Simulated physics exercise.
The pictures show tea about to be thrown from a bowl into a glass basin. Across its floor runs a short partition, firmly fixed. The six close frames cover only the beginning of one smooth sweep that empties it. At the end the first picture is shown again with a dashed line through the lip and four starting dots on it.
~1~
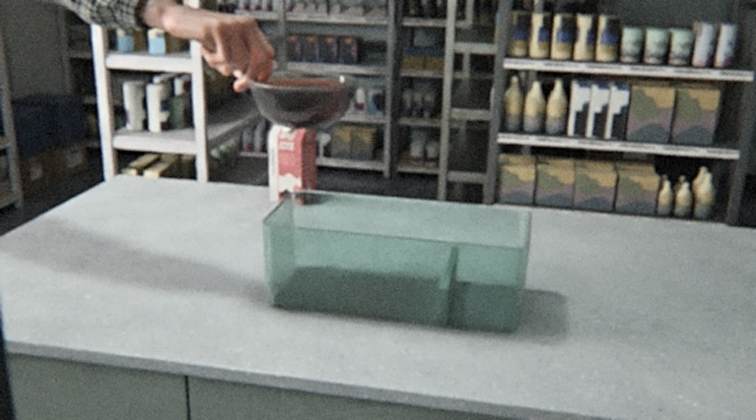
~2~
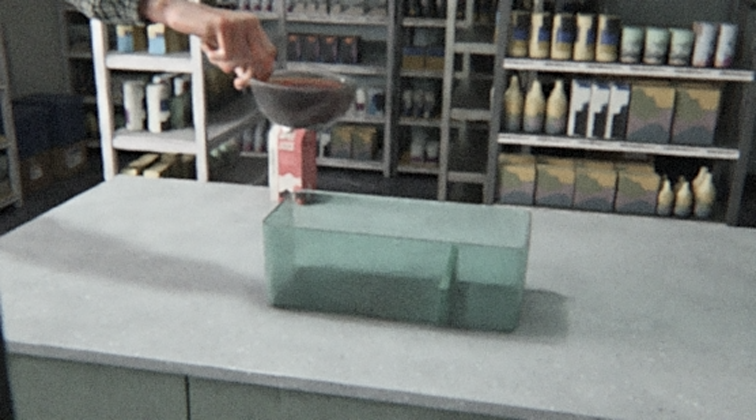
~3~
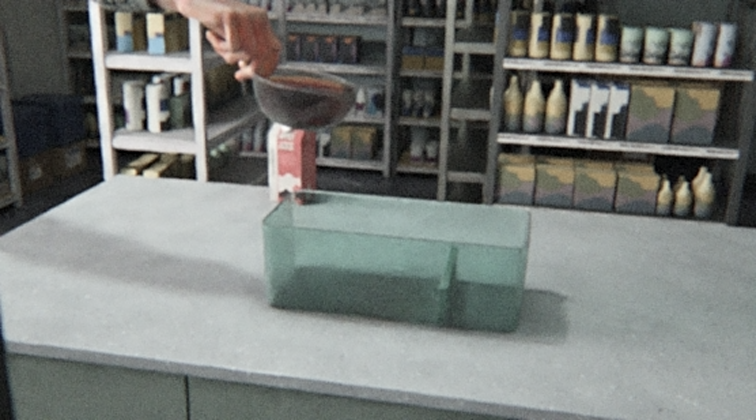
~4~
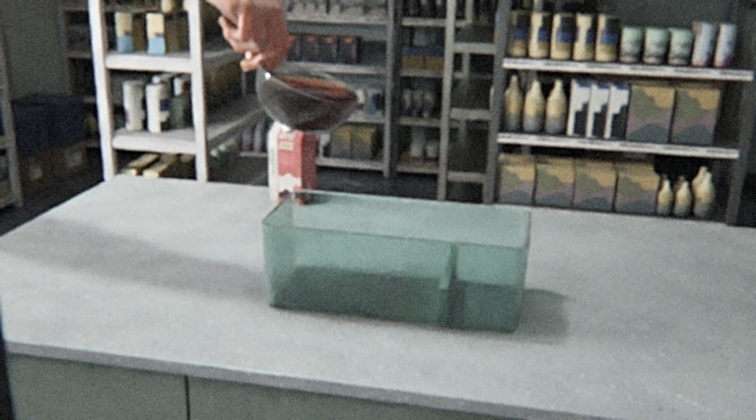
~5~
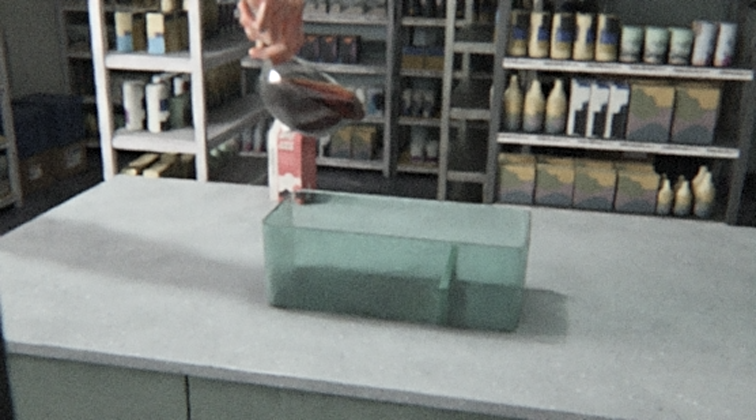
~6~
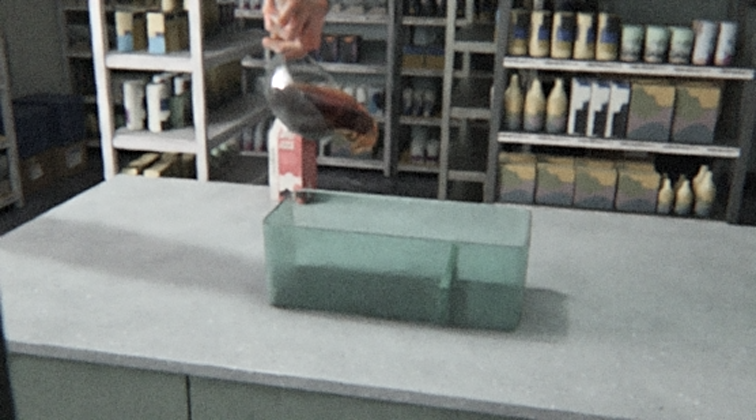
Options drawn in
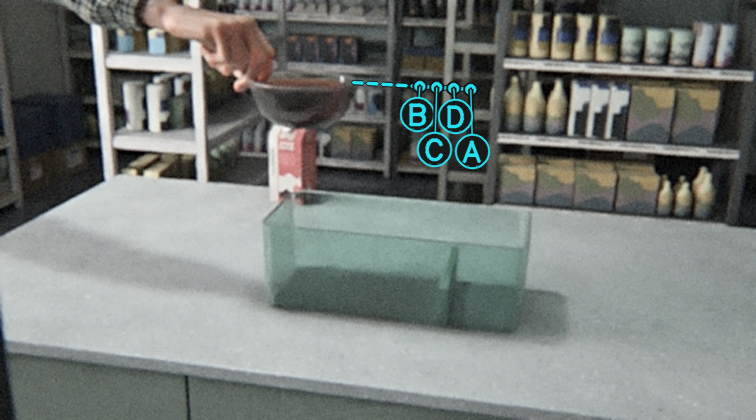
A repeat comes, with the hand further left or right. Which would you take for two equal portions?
Best: B.
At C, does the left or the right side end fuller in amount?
The right side.
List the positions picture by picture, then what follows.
Upright, lip at (353, 82); basin from (267, 303) to (519, 331); top of the wall at (450, 267); nothing has left yet, in the first picture.
Tipped about 2°, lip at (354, 84); nothing has left yet, in the second picture.
Tipped about 9°, lip at (355, 91); nothing has left yet, in the third picture.
Tipped about 20°, lip at (356, 101); tea is over the lip, down to (356, 101), in the fourth picture.
Tipped about 34°, lip at (355, 114); tea is over the lip, down to (358, 120), in the fifth picture.
Tipped about 49°, lip at (351, 126); tea is over the lip, down to (358, 152), in the sixth picture.
On the marked copy, A at (470, 89); B at (419, 86); C at (436, 87); D at (453, 88).
Choosing A, about 22 % ends left of the wall and 75 % right of it; 3 % is lost outside.
Choosing B, about 52 % ends left of the wall and 45 % right of it; 3 % is lost outside.
Choosing C, about 30 % ends left of the wall and 66 % right of it; 3 % is lost outside.
Choosing D, about 23 % ends left of the wall and 73 % right of it; 3 % is lost outside.
